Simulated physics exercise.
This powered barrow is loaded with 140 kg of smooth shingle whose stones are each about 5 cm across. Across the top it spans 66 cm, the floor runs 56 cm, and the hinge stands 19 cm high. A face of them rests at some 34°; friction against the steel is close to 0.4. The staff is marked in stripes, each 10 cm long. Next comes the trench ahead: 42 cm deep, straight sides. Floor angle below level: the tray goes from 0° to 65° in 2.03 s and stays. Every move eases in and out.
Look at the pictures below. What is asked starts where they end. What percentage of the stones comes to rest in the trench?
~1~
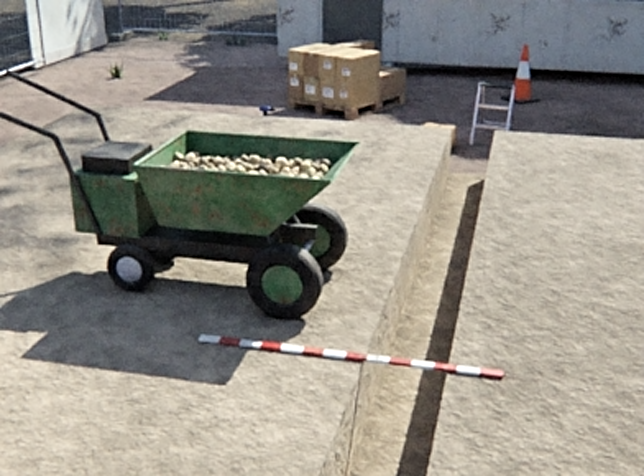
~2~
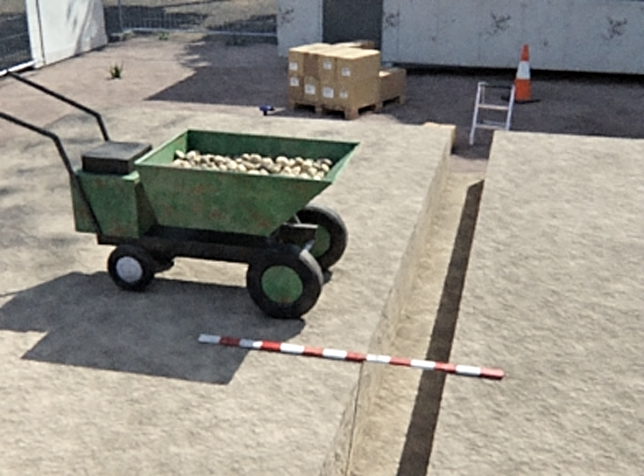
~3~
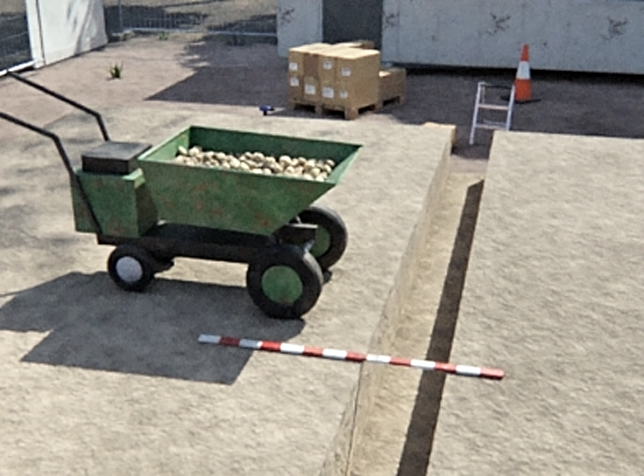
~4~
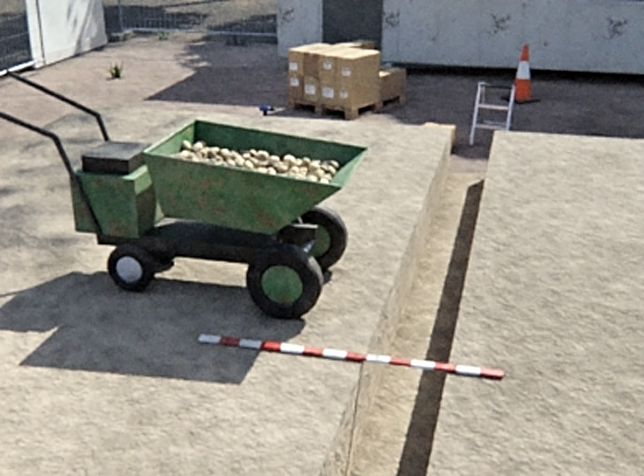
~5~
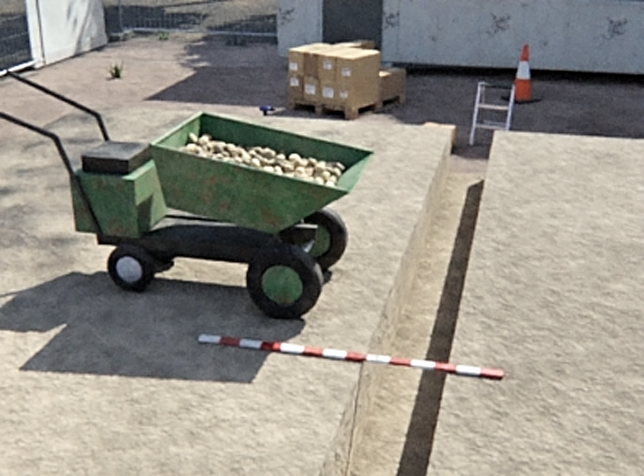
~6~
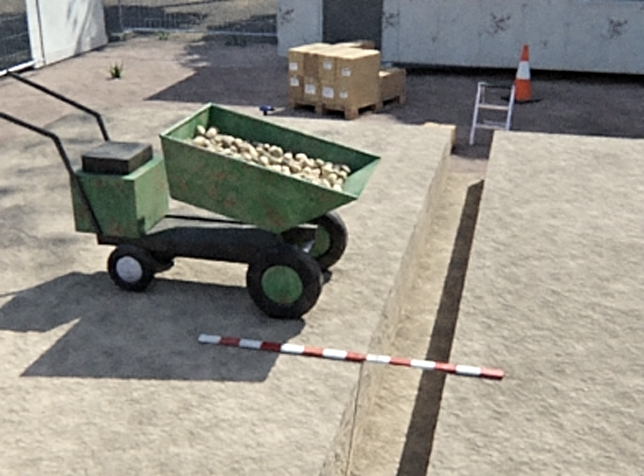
About 67 per cent.
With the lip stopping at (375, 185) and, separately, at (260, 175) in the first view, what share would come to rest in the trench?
Around 20% for the first place and 85% for the second.
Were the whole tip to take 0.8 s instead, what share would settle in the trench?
About 50 percent, I'd say.
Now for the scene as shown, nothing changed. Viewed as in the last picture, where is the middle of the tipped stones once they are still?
Their centre sits close to (442, 362).
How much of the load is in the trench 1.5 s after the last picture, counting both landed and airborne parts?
40 per cent or so by then.
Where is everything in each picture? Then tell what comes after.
In the first picture, the tray is at 0°, its lip at (331, 182); the top of the load is at (264, 163).
In the second picture, lip at (332, 182), floor tilted 1°, highest stones at (256, 162).
In the third picture, the tray is at 3°, its lip at (336, 184); the top of the load is at (229, 159).
In the fourth picture, lip at (342, 188), floor tilted 5°, highest stones at (210, 152).
In the fifth picture, lip at (349, 193), floor tilted 9°, highest stones at (206, 145).
In the sixth picture, lip at (357, 199), floor tilted 14°, highest stones at (212, 137).
Then, 0.9 s after the last picture the floor is at 55°, 100 % in the tray; the foremost stones are at (412, 246).
Then, 1.5 s after the last picture the floor is at 65°, 34 % in the tray, 41 % in the trench, 25 % past the trench; the foremost stones are at (561, 312).
Then, 1.9 s after the last picture the floor is at 65°, 11 % in the tray, 56 % in the trench, 34 % past the trench; the foremost stones are at (624, 312).
Then, 3.8 s after the last picture the floor is at 65°, 0 % in the tray, 67 % in the trench, 33 % past the trench; the foremost stones are past the picture's edge.
